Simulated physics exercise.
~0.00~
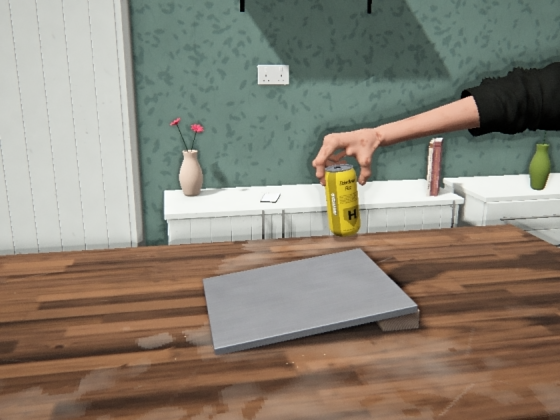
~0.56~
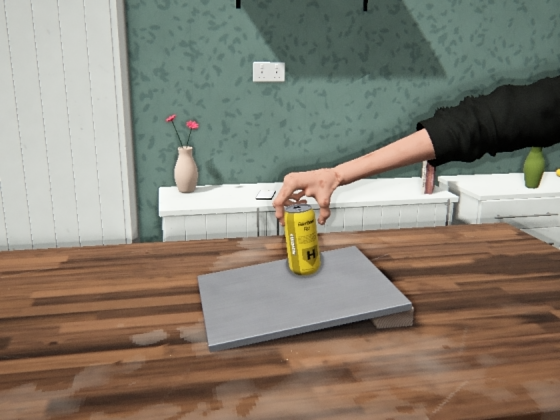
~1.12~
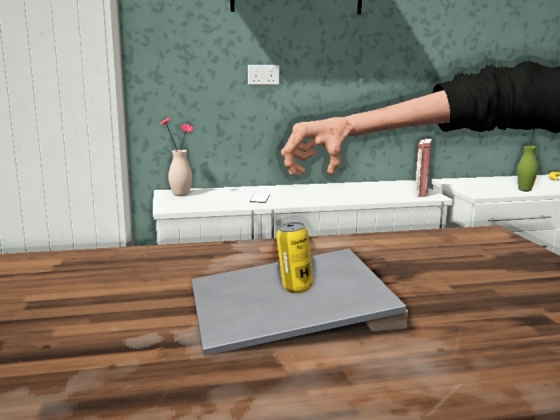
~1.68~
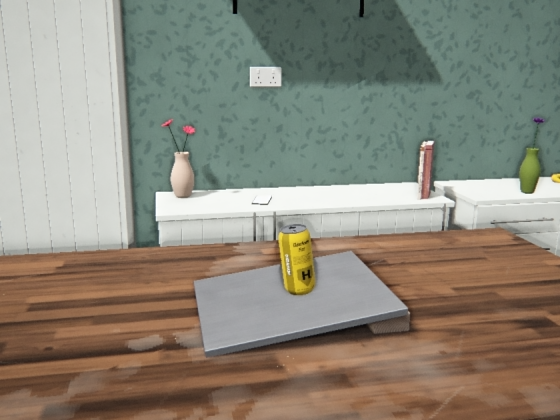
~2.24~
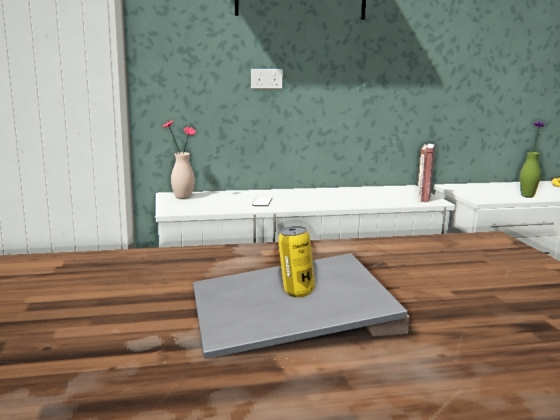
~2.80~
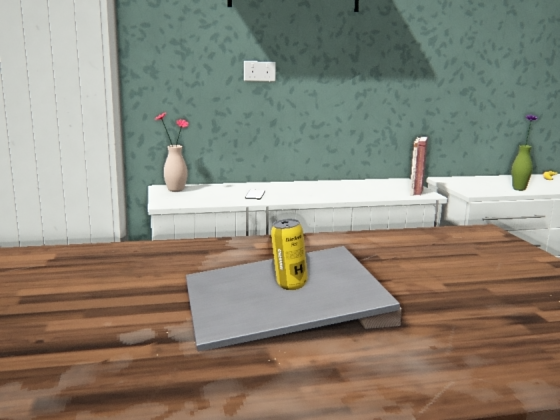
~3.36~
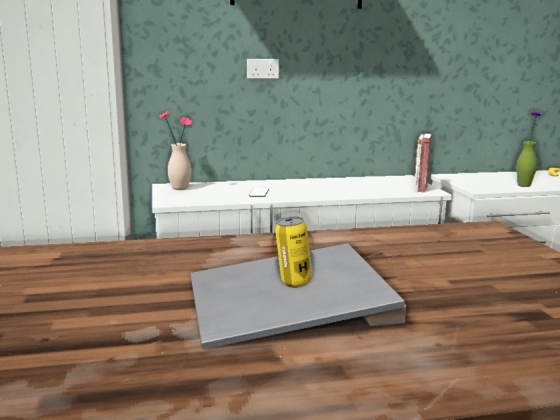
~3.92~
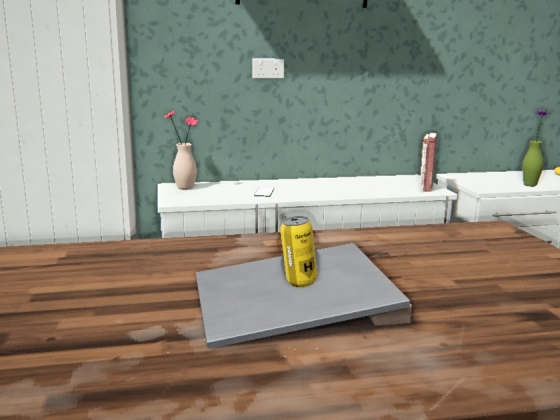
A hand in a dark sleeve reaches in from the right, holding a yellow can above a gray board tilted on a small block. The board lies on a brown wooden tabletop, seen from slightly above by a gently swaying camera, with a white cabinet, flower vases and a patterned green wall behind. The hand moves the can left and down and stands it on the sloping board. The fingers let go, and the arm lifts away and leaves the view. The can stays where it was placed, leaning slightly with the slope, and remains at rest to the end.
